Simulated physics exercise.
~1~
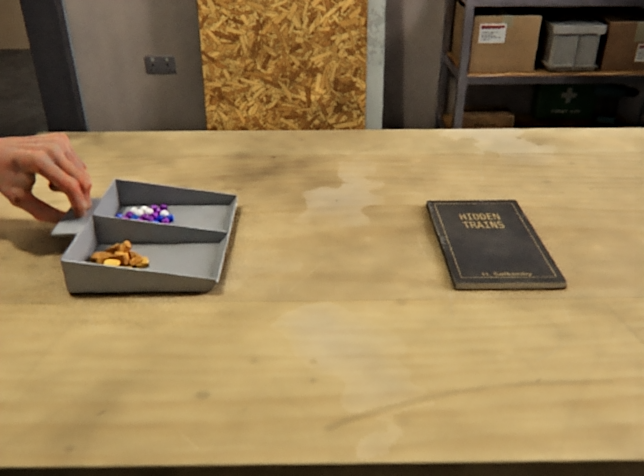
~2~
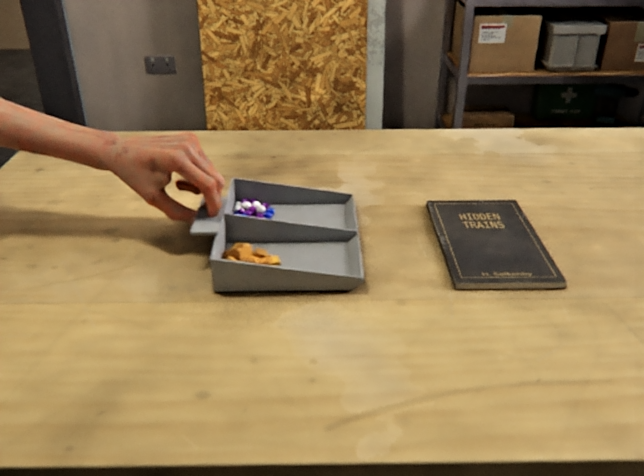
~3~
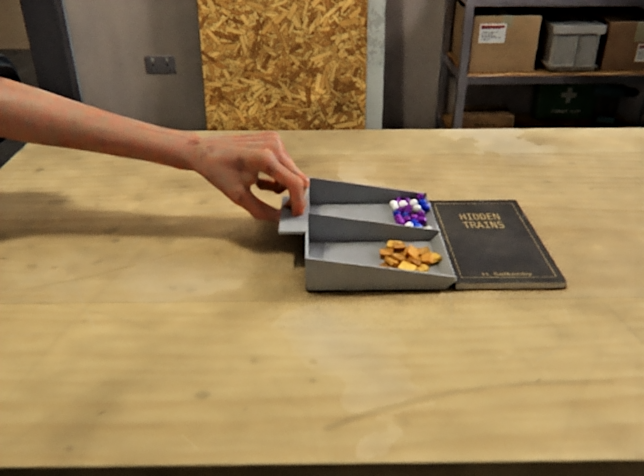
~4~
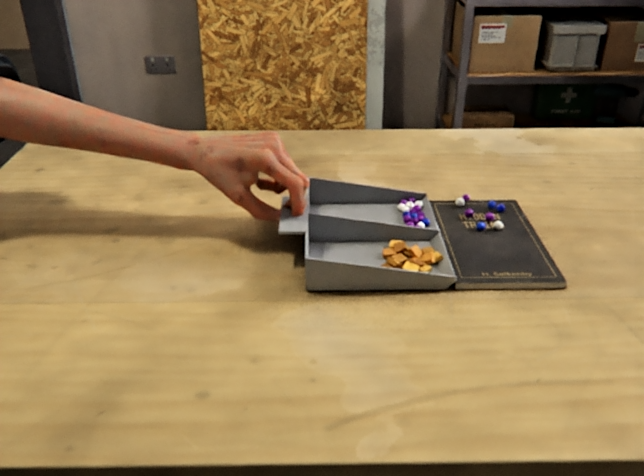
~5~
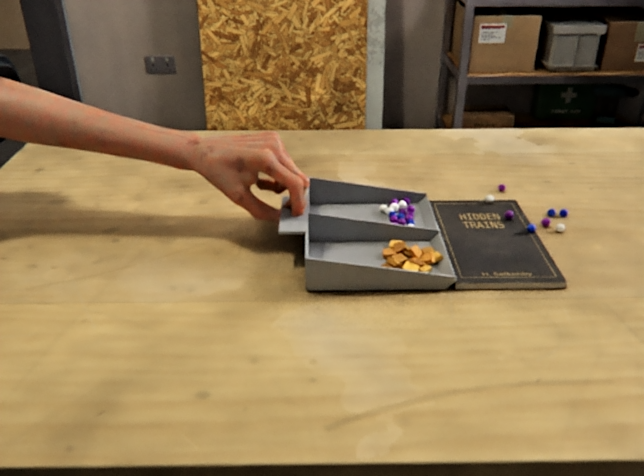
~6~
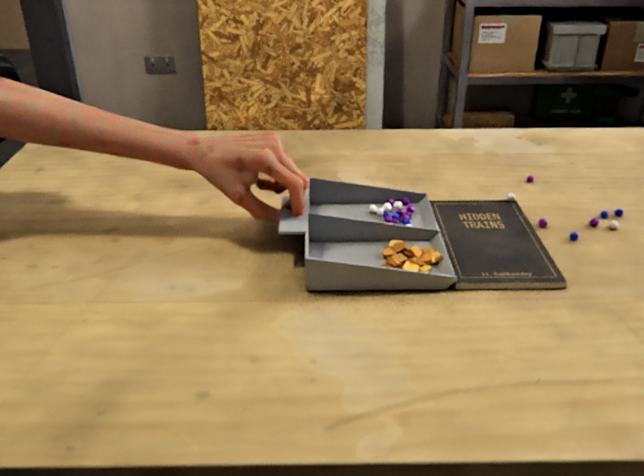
A hand pushed a grey divided tray of orange-brown pieces and purple, blue and white beads rightward along a table until it stopped against a thin black book; some beads spilled over the book and scattered beyond it, while the orange-brown pieces stayed inside.
